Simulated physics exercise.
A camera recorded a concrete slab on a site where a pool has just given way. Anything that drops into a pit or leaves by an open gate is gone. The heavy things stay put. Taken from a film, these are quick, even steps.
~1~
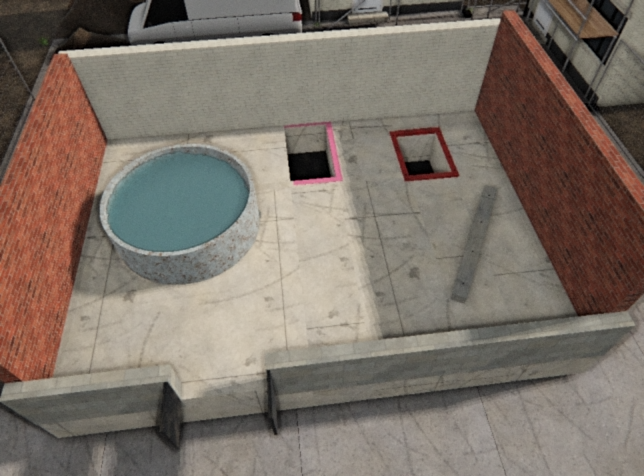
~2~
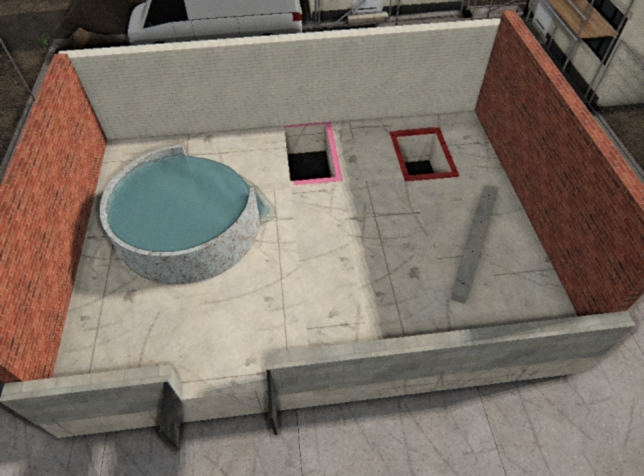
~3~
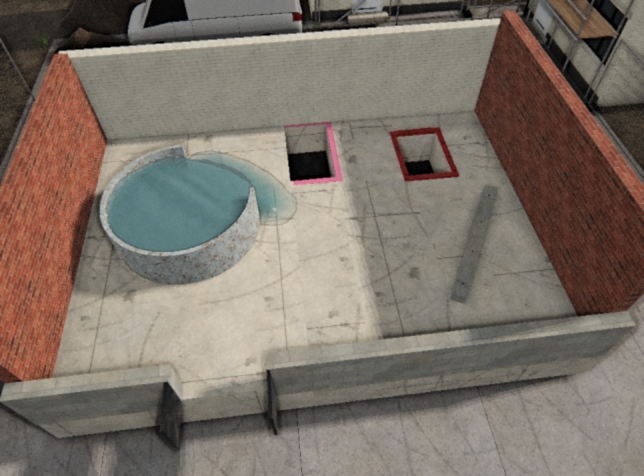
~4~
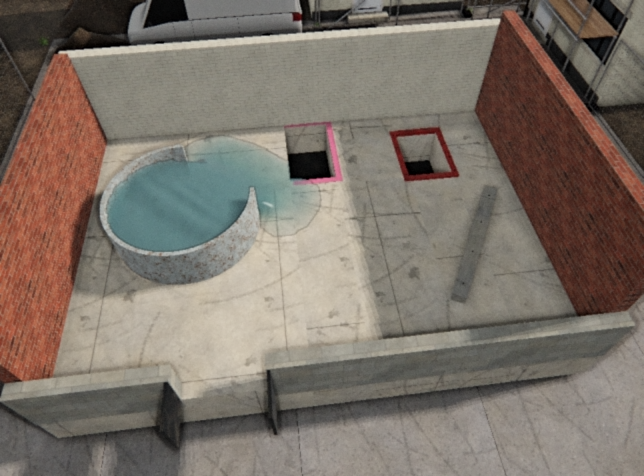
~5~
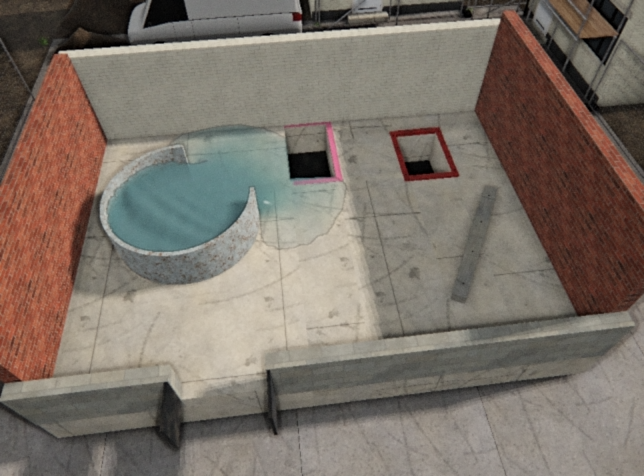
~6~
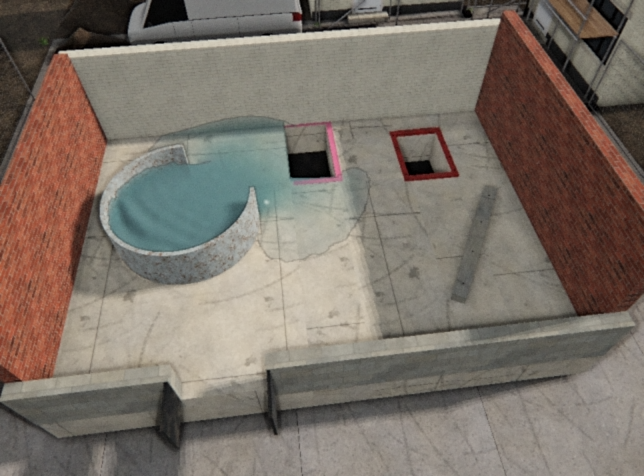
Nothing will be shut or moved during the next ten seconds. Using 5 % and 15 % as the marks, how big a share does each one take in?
At the end, the gate will capture a light share below five per cent; the pink pit will capture a heavy share beyond fifteen per cent; the red pit will capture a light share below five per cent.
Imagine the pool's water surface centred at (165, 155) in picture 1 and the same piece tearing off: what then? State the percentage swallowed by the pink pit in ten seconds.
I'd put the pink pit at 80 % of the whole.
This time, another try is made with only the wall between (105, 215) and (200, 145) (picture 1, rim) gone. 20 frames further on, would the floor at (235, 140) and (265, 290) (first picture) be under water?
Point one waterlogged, point two not reached.
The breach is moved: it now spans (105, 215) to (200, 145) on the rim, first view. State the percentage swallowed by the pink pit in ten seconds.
Pink: 45 %.
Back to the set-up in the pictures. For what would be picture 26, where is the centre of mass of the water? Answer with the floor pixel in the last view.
I'd put my finger on (229, 194).
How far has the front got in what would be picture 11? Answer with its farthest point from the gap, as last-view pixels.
I reckon the front has reached (456, 181) by then.
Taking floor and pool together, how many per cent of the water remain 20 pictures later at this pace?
50 %.
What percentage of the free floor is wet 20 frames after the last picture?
I'd put it at roughly 35 per cent.
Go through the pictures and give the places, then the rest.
In the first frame, the round pool at (179, 198) is whole and still.
In the second frame, water pours out on the round pool's far side and has run to (271, 216).
In the third frame, water pours out on the round pool's far side and has run to a hidden place.
In the fourth frame, water pours out on the round pool's far side and has run to (314, 210).
In the fifth frame, water pours out on the round pool's far side and has run to (340, 198).
In the sixth frame, water pours out on the round pool's far side and has run to (364, 185).
A moment on, water covers 25 % of the floor; the gate 0 %, the pink pit 15 %, the red pit 0 %.
Next, water covers 30 % of the floor; the gate 0 %, the pink pit 32 %, the red pit 1 %.
Then, water covers 35 % of the floor; the gate 0 %, the pink pit 47 %, the red pit 2 %.
Later, water covers 50 % of the floor; the gate 0 %, the pink pit 61 %, the red pit 3 %.
In the end, water covers 65 % of the floor; the gate 0 %, the pink pit 70 %, the red pit 3 %.
